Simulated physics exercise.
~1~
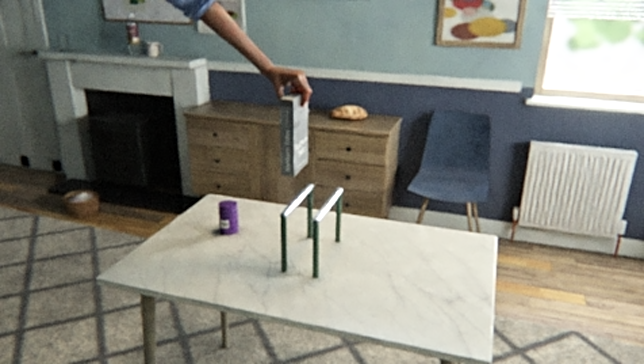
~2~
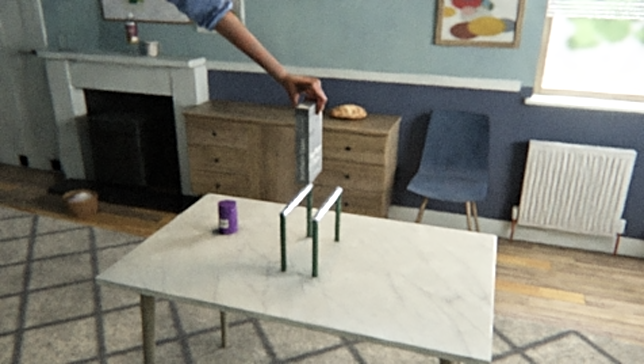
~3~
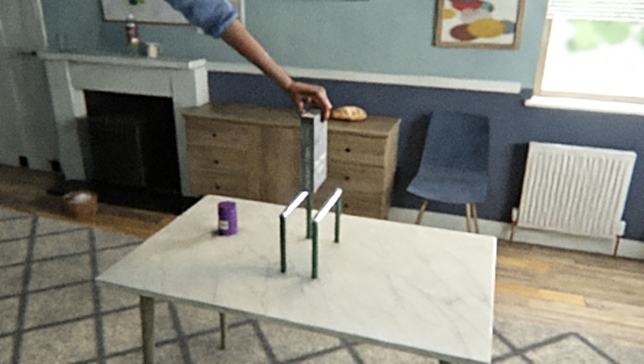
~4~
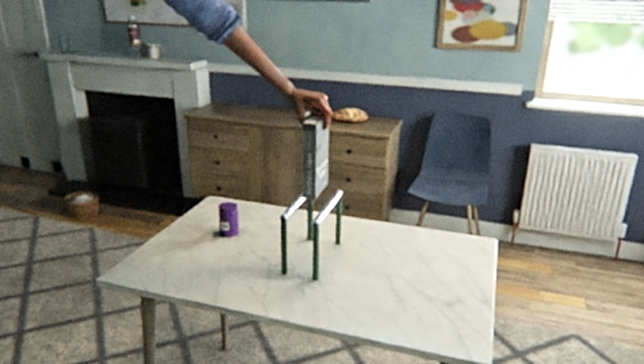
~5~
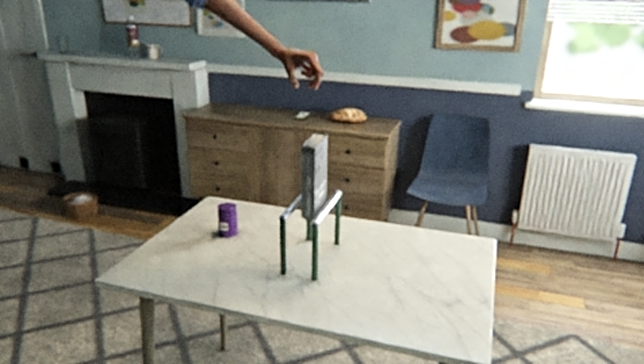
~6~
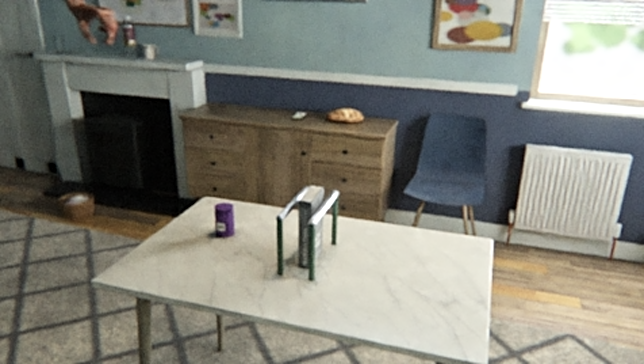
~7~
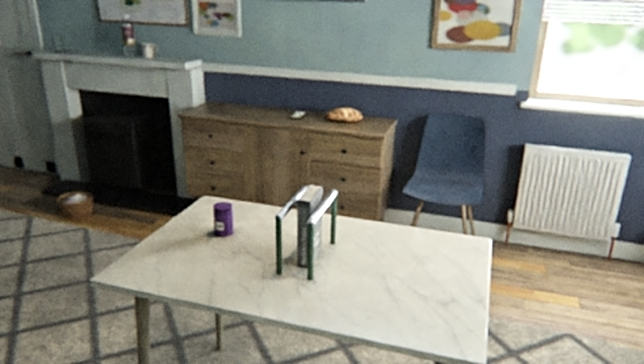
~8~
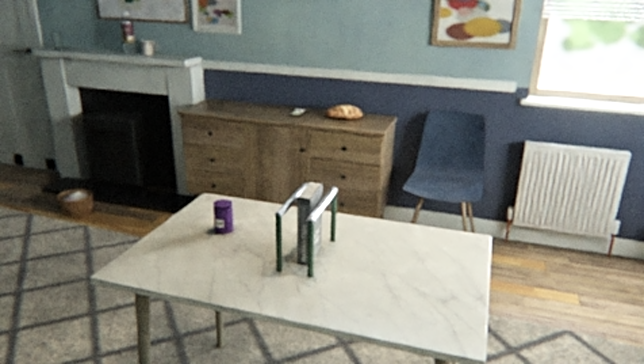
In the video, a hand lowers an upright grey book over two narrow supports on a marble-topped table, beside a purple jar, then lets go and withdraws. The book drops through the gap between the supports and ends standing upright between them, while the jar stays put.
